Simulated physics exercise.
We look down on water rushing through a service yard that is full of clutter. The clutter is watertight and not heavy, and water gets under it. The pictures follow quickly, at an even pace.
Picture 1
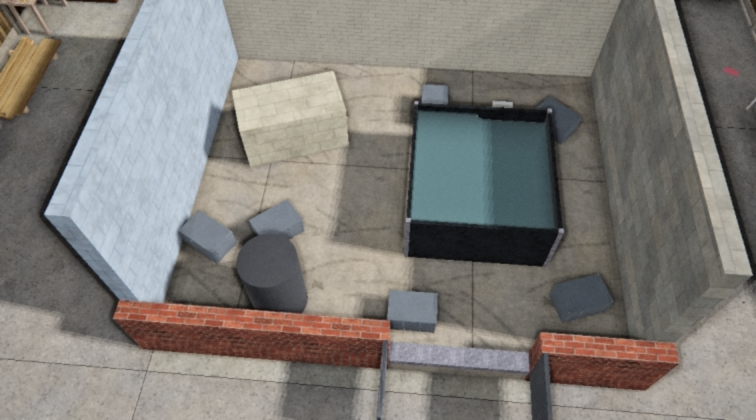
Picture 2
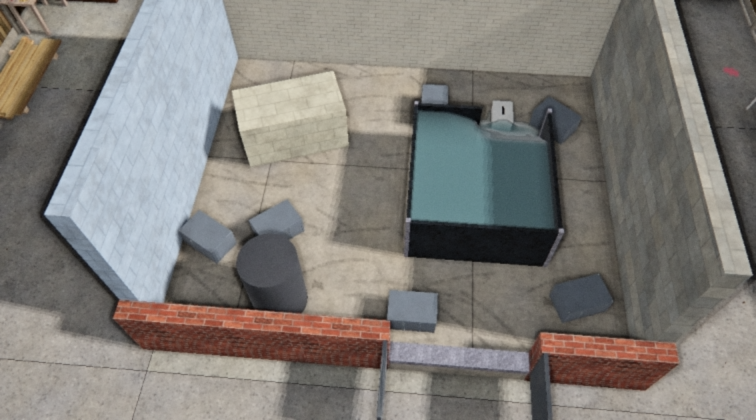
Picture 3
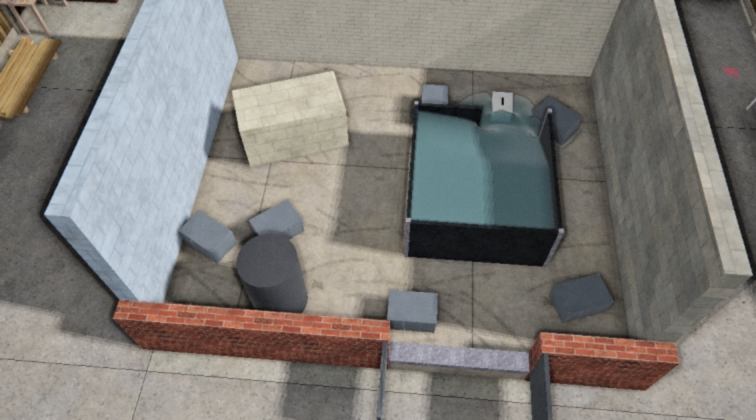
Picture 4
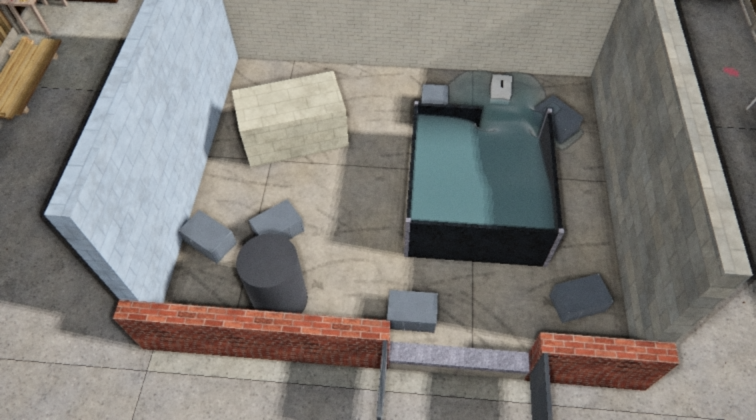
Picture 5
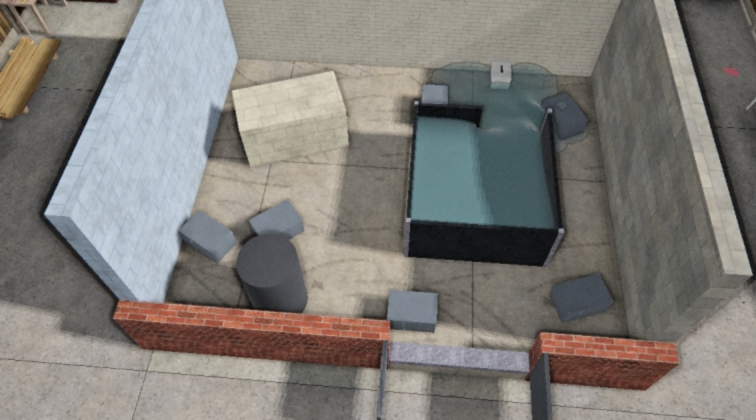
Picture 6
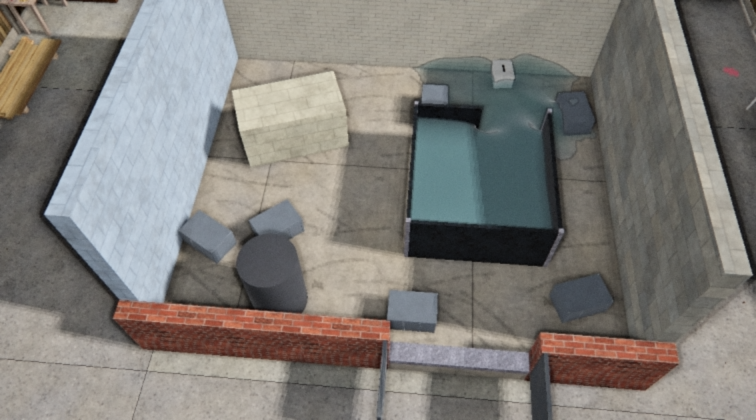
Teal water pours through a gap in the far side of a dark-walled tank, seen from a fixed high view over a cluttered walled yard. A pale tote sits behind the tank and a grey crate at its far right corner, with a beige block, dark cylinder and grey blocks around. The spreading water pushes the tote back toward the rear wall, then shifts and turns the crate slightly.
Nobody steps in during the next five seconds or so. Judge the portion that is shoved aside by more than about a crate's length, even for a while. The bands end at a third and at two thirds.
Share: One to two thirds.
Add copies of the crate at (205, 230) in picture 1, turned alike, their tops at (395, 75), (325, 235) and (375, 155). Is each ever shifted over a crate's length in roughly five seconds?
In that order: That far or more, not that far, not that far.
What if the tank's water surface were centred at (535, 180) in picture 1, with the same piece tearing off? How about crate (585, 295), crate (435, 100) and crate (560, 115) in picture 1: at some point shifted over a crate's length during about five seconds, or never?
One after the other: Short of that, shifted that much, moved that far.
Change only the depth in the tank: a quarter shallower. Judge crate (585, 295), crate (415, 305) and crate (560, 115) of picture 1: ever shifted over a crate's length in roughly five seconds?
In that order: That far or more, short of that, moved that far.
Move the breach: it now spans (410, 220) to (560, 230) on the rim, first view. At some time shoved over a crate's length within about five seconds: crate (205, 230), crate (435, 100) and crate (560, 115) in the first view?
One after the other: Never so far, short of that, swept aside.
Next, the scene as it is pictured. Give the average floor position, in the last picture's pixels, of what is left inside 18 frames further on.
At about (392, 229).
A moment on, 2 of 7 are well off their spots; 1 afloat.
Next, 2 of 7 are well off their spots; 0 afloat.
Later, 3 of 7 are well off their spots; 2 afloat.
In the end, 3 of 7 are well off their spots, and 3 have been at some point; 1 afloat.
